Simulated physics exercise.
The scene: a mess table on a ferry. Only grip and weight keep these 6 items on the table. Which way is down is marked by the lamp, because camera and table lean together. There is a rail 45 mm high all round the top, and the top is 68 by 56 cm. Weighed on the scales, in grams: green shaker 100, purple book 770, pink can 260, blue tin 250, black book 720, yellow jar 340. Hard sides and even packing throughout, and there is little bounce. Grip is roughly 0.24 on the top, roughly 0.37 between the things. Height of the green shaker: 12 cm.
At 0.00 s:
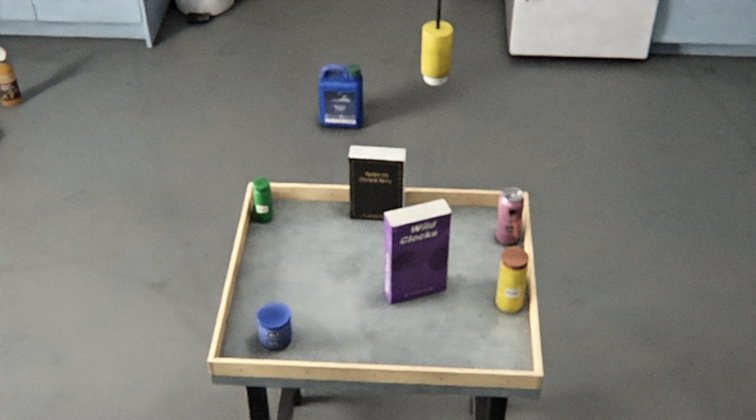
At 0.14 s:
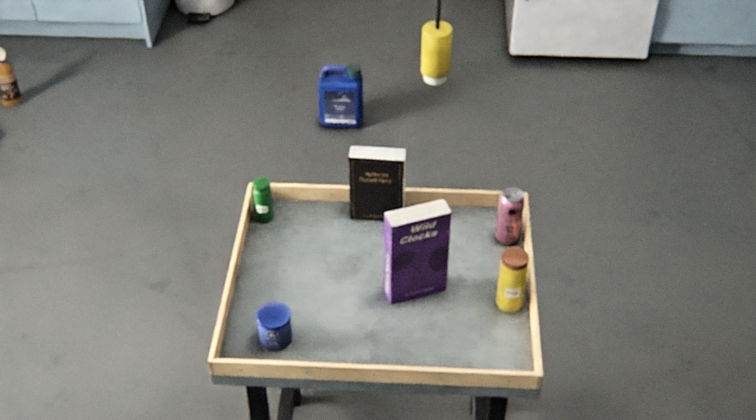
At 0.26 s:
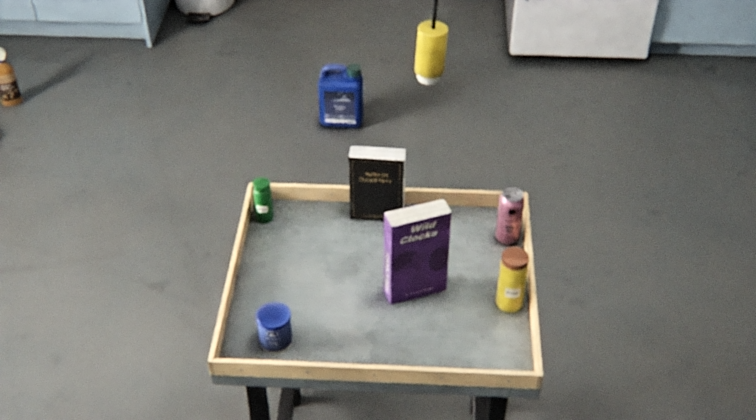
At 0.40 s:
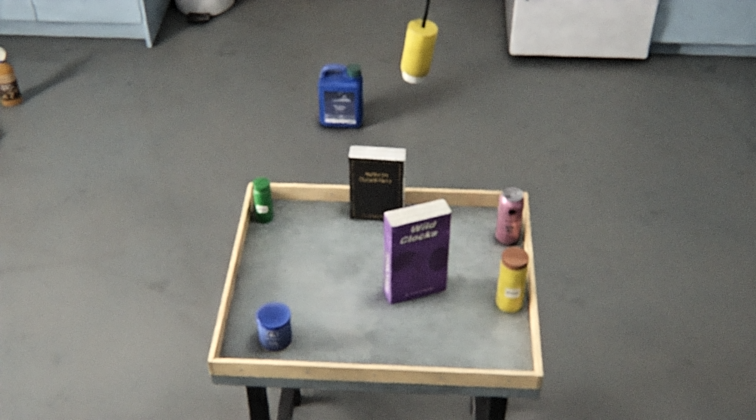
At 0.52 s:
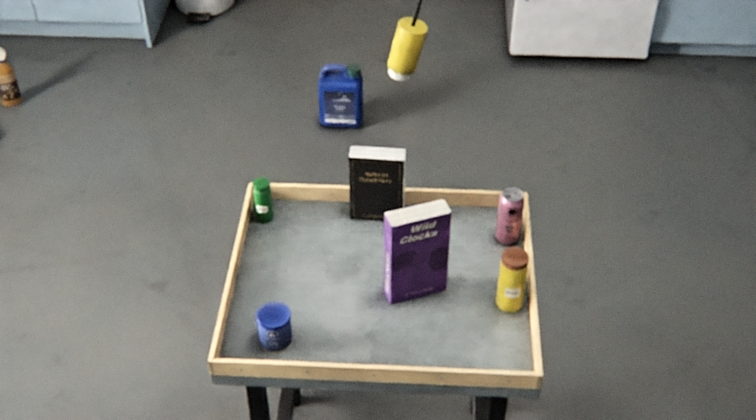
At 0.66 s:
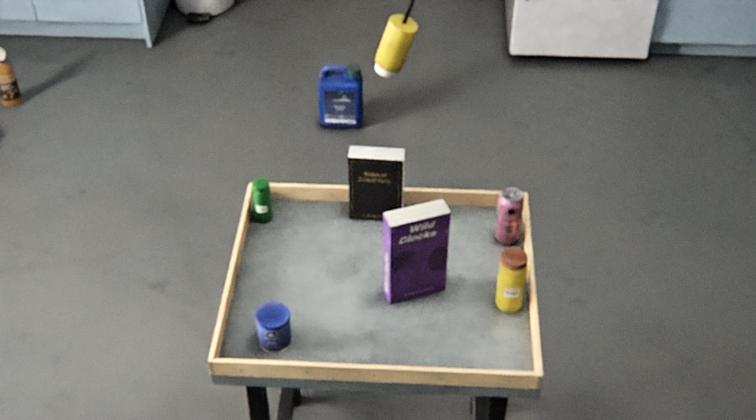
A railed table of books and containers stays still while a hanging yellow cylinder swings left.
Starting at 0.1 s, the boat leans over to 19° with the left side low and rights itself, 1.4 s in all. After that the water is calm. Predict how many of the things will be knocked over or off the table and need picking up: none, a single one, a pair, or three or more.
None of them.
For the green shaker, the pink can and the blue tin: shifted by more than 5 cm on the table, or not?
Here is how it goes: The green shaker remains near its start; next, the pink can moves off; last, the blue tin moves off.
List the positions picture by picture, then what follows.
The first picture shows boat level; green shaker (263, 200); purple book (416, 253).
The second picture shows boat level; black book (377, 185); yellow jar (512, 280).
The third picture shows heel 2°, left side down; pink can (510, 217); blue tin (275, 328).
The fourth picture shows heel 7°, left side down; black book (377, 185); yellow jar (512, 280).
The fifth picture shows heel 12°, left side down; pink can (510, 217); blue tin (275, 328).
The sixth picture shows heel 17°, left side down; green shaker (262, 200); purple book (416, 253).
Around 0.96 s, heel 17°, left side down; purple book shifted 5 cm near (392, 252); green shaker shifted 2 cm near (257, 200); black book shifted 5 cm.
Around 1.16 s, heel 9°, left side down; purple book shifted 12 cm near (364, 251); green shaker shifted 2 cm near (257, 200); black book shifted 12 cm.
Finally (2.0 s), not toppled but over 5 cm from the start, purple book, pink can, blue tin, black book and yellow jar; the last one still in place (within 5 cm). In the last view, green shaker near (257, 200), purple book near (349, 250).
